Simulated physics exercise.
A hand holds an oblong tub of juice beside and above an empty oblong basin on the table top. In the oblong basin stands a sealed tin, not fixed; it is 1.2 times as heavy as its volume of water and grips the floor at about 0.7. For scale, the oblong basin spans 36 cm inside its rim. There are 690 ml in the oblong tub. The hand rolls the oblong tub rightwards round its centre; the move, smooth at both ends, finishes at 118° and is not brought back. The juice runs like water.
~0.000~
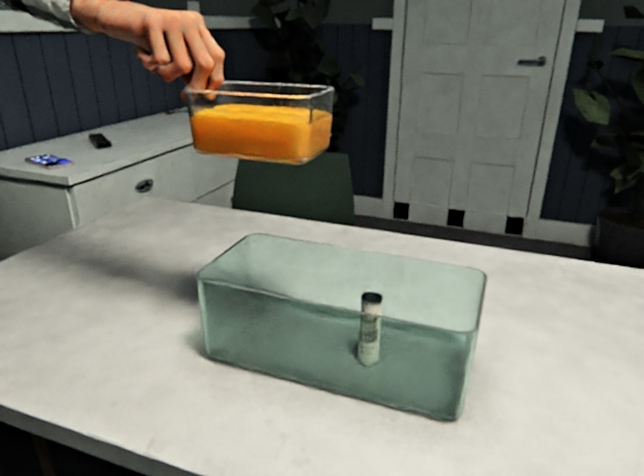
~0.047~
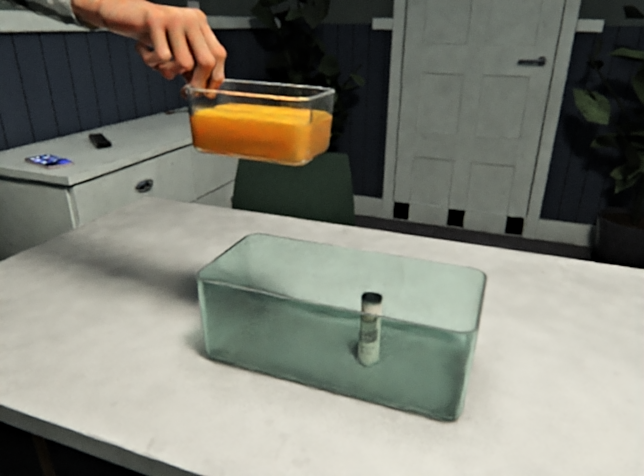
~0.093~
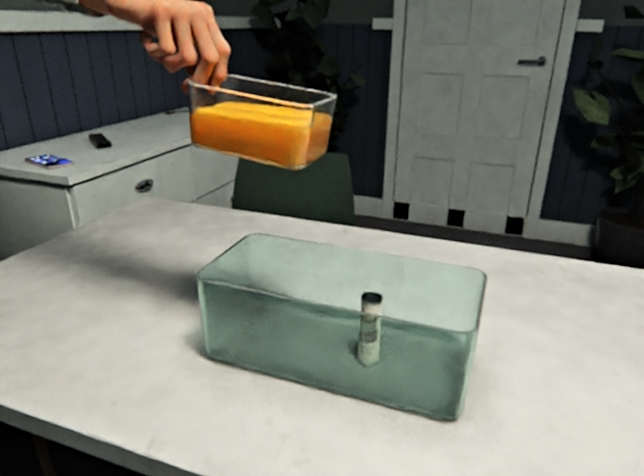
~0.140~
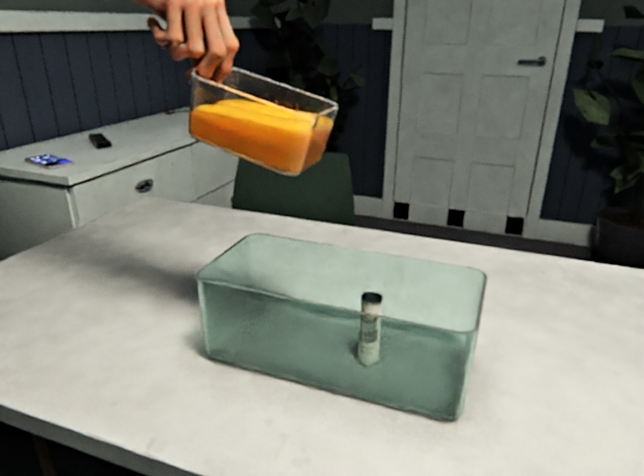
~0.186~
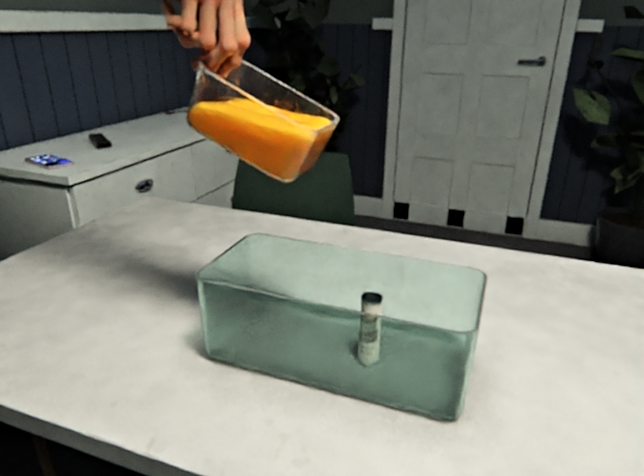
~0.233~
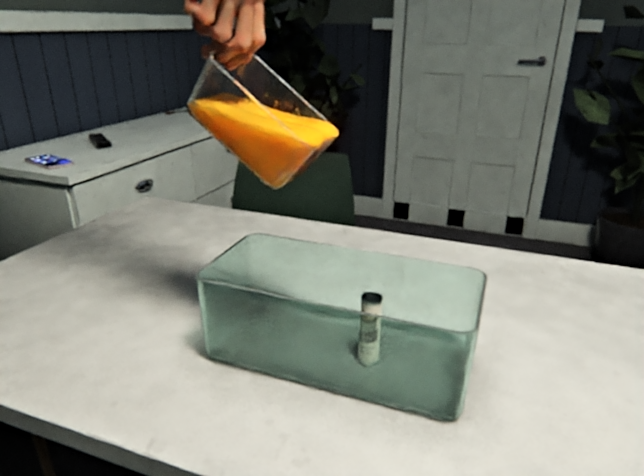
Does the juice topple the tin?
It topples.
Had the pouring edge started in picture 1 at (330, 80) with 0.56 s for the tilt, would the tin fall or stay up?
Then it falls.
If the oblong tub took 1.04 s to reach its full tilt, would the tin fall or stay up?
Then it keeps standing.
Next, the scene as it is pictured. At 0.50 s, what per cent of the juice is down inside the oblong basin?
Near 30 in a hundred.
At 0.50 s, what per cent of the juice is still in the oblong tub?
Some 10 per cent.
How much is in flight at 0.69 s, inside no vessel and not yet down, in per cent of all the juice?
About 5 per cent.
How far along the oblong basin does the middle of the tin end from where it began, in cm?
About 8.0 cm.
After 0.50 s the tilt is 108° and 10 per cent is still to pour; the tin stands where it began.
After 0.69 s the tilt is 118° and 0 per cent is still to pour; the tin leans 7°.
After 0.89 s the tilt is 118° and 0 per cent is still to pour; the tin leans 44°.
After 1.11 s the tilt is 118° and 0 per cent is still to pour; the tin lies on its side.
In the end the tin lies on its side.
